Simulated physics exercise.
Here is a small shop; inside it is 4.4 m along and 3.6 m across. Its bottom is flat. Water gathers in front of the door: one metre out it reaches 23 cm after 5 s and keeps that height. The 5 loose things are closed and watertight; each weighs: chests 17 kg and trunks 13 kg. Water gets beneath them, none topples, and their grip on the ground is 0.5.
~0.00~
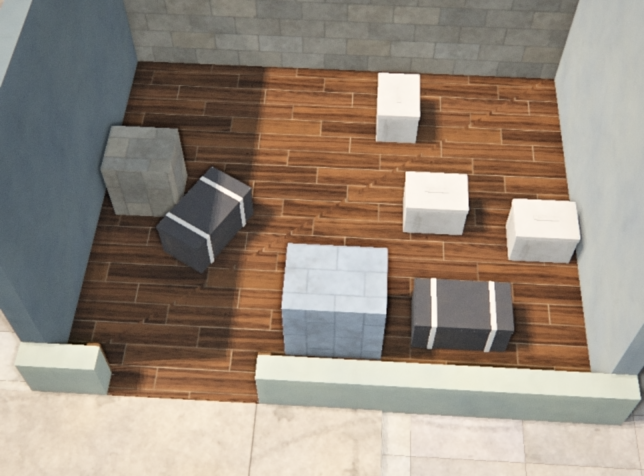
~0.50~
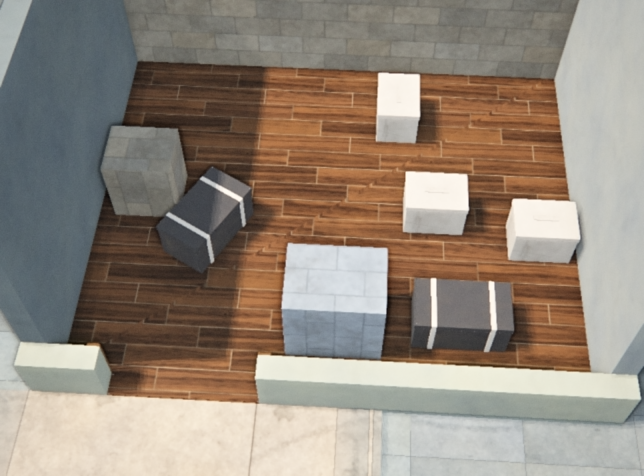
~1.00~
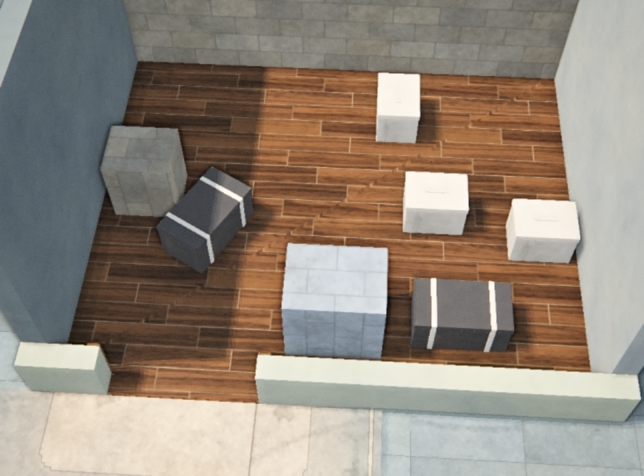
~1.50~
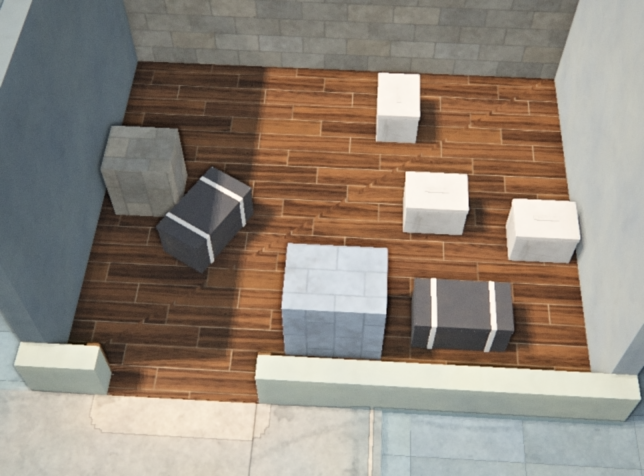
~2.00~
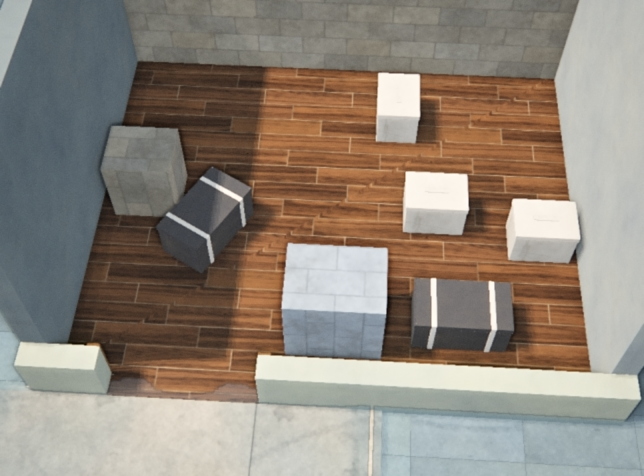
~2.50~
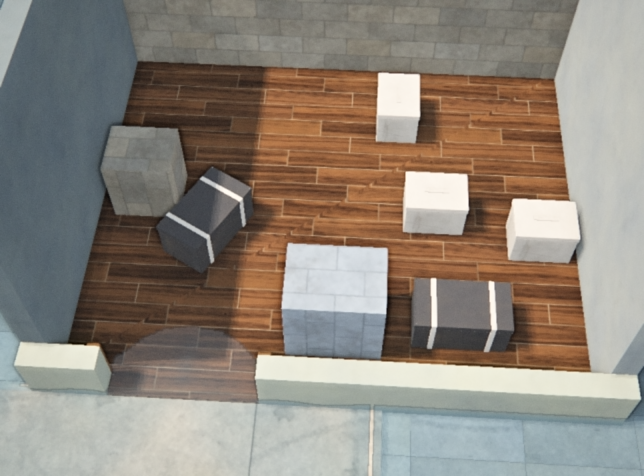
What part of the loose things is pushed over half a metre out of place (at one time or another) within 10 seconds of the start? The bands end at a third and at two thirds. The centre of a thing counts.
Share: One to two thirds.
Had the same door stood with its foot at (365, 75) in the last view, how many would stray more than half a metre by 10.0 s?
Then 3.
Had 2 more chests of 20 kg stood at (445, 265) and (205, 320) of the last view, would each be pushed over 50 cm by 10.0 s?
In turn: Short of it, over.
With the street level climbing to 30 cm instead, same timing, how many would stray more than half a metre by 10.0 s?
Then 3.
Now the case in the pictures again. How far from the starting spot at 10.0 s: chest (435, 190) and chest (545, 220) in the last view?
In turn: 0 cm, 30 cm.
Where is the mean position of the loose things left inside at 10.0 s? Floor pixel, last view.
Around (427, 200).
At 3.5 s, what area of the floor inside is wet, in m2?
Roughly 2.0 m2.
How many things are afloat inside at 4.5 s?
At that moment 0.
After 3.5 s 0 of 5 are over 50 cm from their spots; 0 afloat.
After 4.5 s 0 of 5 are over 50 cm from their spots; 0 afloat.
After 7.0 s 1 of 5 are over 50 cm from their spots; 1 afloat.
After 10.0 s 2 of 5 are over 50 cm from their spots, and 2 have been at some point; 2 afloat.
